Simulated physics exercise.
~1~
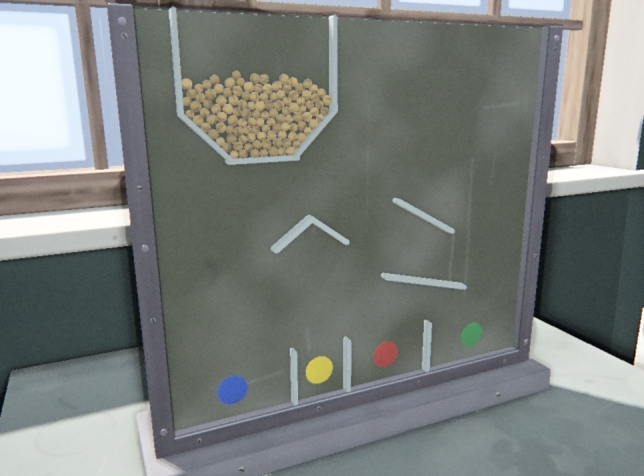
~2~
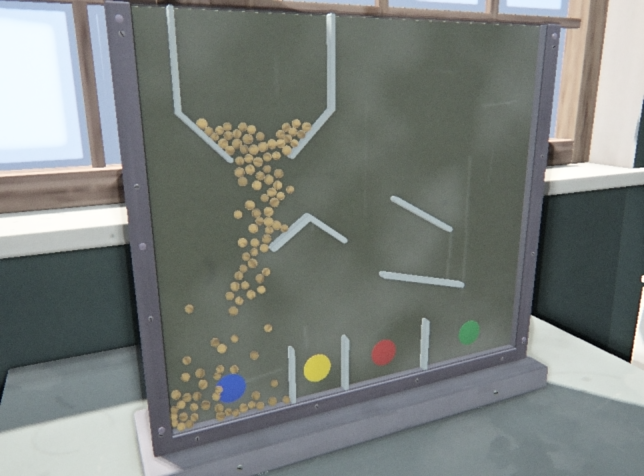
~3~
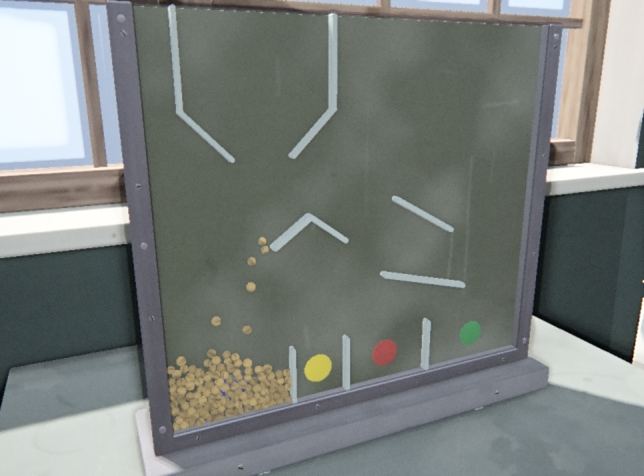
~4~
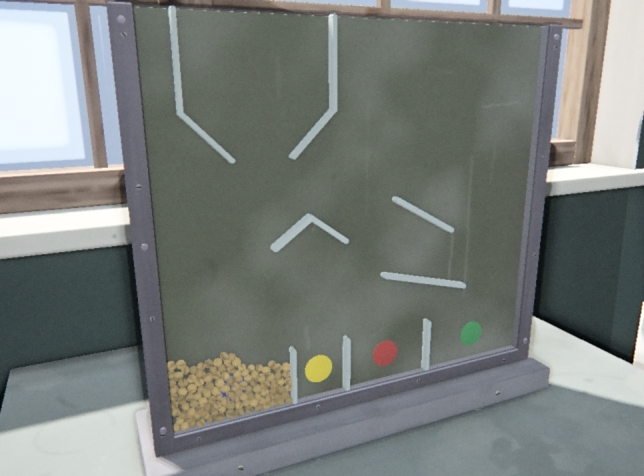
On a pale table before a window and dark green wall panels, a flat upright chute is seen from the front, slightly angled, in a gently swaying view. A pale-edged hopper at the upper left holds small tan wooden beads above fixed ledges and four bins with blue, yellow, red and green stickers. The hopper's bottom opens, and the beads pour down past the left side of the peaked ledge into the blue bin. The stream thins to a few stragglers as the pile covers the blue sticker. Finally, all the beads rest in the leftmost bin, leaving the other three empty.
